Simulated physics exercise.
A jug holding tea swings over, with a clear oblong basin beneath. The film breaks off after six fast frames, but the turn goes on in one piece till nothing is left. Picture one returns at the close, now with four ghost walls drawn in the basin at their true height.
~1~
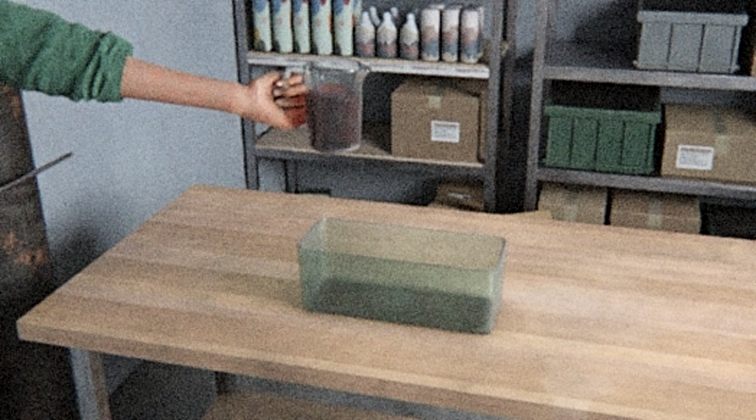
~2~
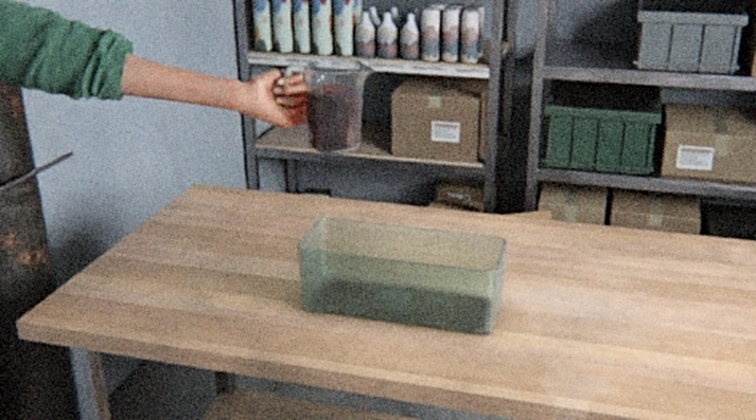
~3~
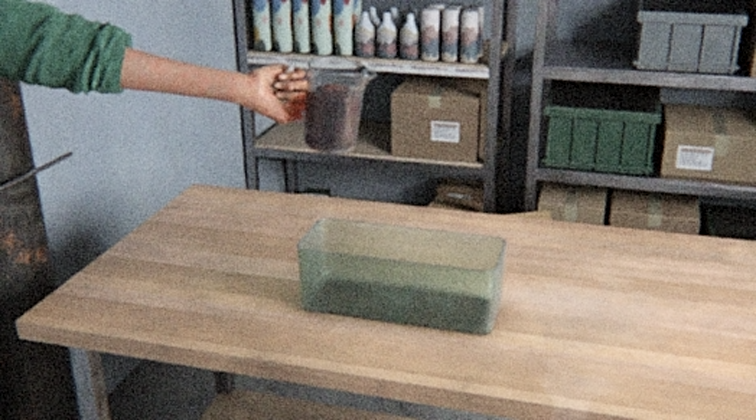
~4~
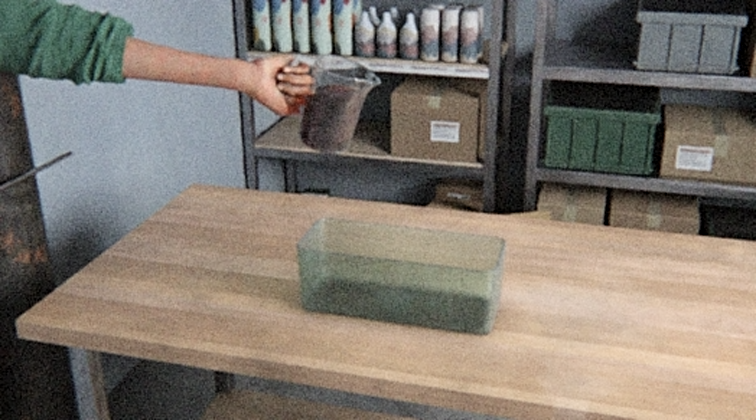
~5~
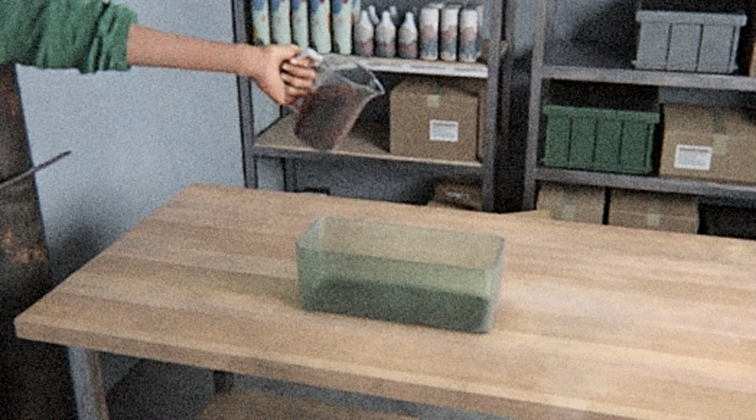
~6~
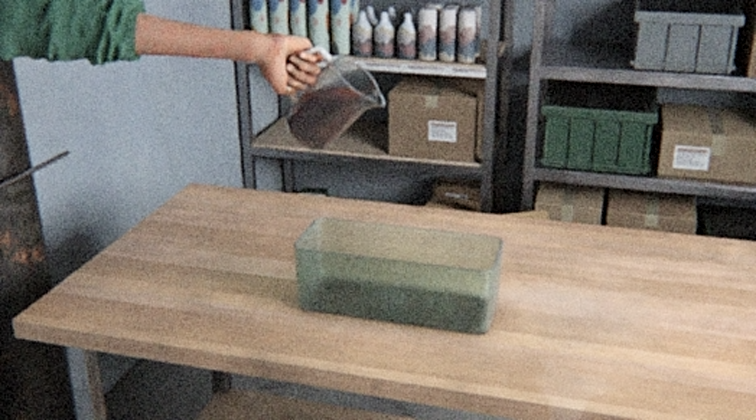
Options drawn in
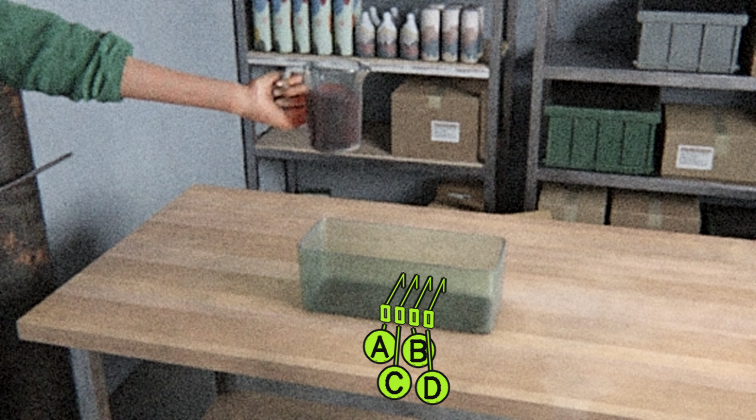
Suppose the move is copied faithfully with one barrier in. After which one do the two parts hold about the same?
Place D.
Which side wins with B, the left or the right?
More ends on the right.
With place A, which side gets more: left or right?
More ends on the right.
On the marked copy, A at (384, 324); B at (413, 328); C at (398, 326); D at (427, 330).
If A is chosen, about 13 % ends left of the wall and 83 % right of it; 4 % is lost outside.
If B is chosen, about 19 % ends left of the wall and 78 % right of it; 3 % is lost outside.
If C is chosen, about 14 % ends left of the wall and 83 % right of it; 3 % is lost outside.
If D is chosen, about 53 % ends left of the wall and 44 % right of it.
